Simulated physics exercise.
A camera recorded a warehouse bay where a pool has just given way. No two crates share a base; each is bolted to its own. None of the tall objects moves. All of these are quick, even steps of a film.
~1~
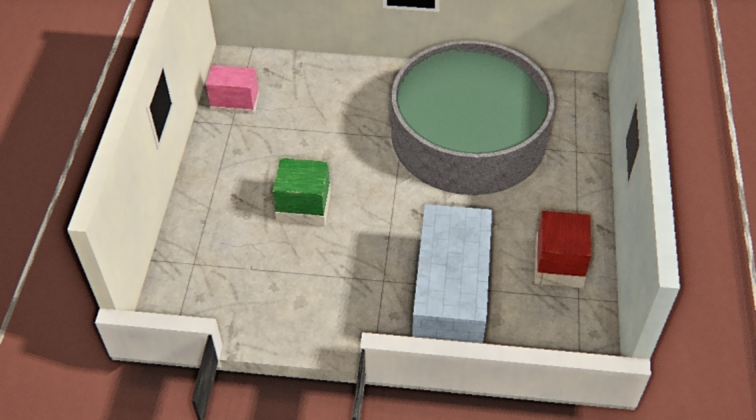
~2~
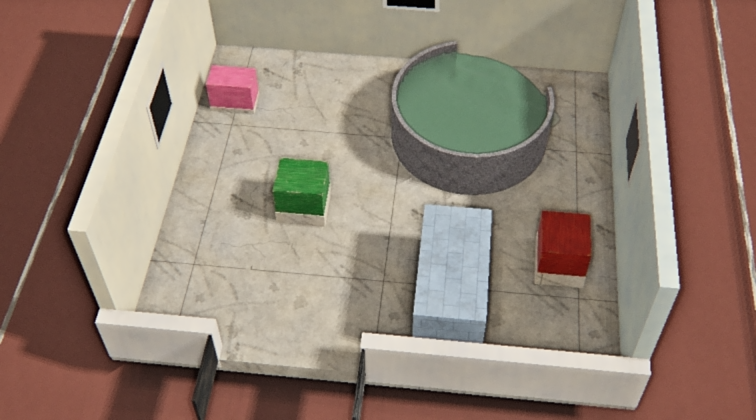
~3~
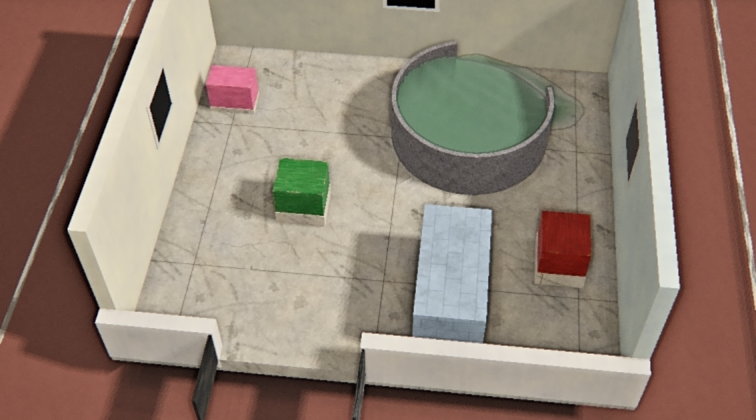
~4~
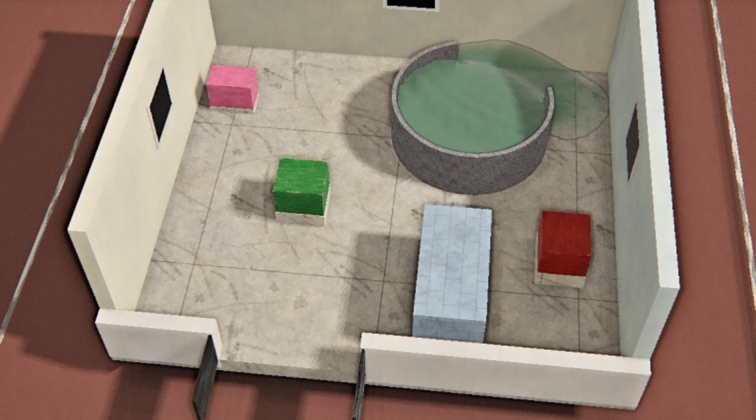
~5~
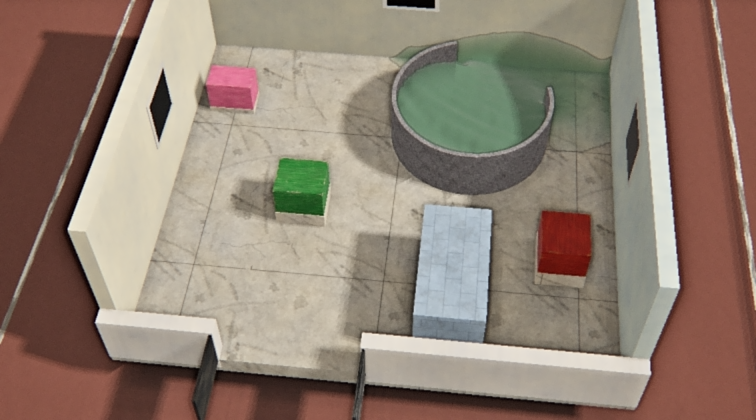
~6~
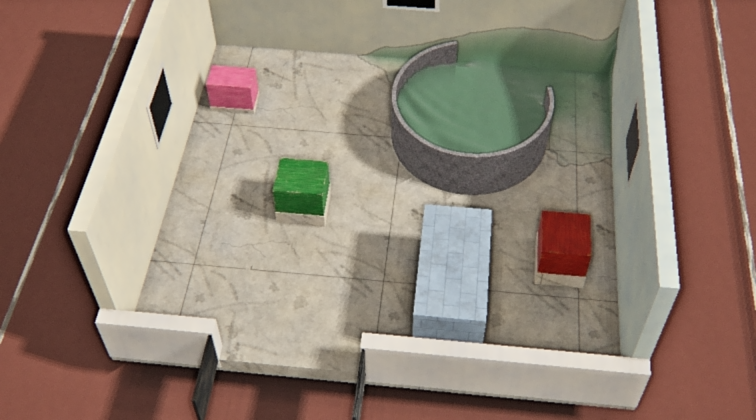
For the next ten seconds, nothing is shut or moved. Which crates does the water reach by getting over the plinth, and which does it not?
In the end red crate: Reached by water; green crate: Kept safe; pink crate: Reached by water.
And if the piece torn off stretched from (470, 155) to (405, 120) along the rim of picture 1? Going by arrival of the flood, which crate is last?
The pink crate comes last.
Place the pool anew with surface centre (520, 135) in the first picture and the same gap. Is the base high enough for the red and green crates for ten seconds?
Red crate is left alone, and green crate is left alone.
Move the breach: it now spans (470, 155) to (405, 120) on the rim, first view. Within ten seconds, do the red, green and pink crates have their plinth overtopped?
My guess is red remains untouched, green goes wet, and pink goes wet.
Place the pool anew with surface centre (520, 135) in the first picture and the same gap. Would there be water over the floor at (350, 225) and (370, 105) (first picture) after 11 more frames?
The first spot is not reached and the second is inundated.
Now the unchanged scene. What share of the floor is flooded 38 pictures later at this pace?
My estimate is roughly 90 percent.
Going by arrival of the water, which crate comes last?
Go for the crate marked green.
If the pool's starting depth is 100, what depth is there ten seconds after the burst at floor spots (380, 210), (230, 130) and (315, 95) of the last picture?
Some 4, 8 and 10 in a hundred.
A moment on, water covers 25 % of the floor; the red crate not reached, the green crate not reached, the pink crate not reached.
Next, water covers 40 % of the floor; the red crate water round its plinth, the green crate not reached, the pink crate water round its plinth.
Then, water covers 70 % of the floor; the red crate water round its plinth, the green crate water round its plinth, the pink crate water round its plinth.
Later, water covers 90 % of the floor; the red crate water round its plinth, the green crate water round its plinth, the pink crate water round its plinth.
In the end, water covers 100 % of the floor; the red crate was topped, the green crate stayed above the water, the pink crate was topped.
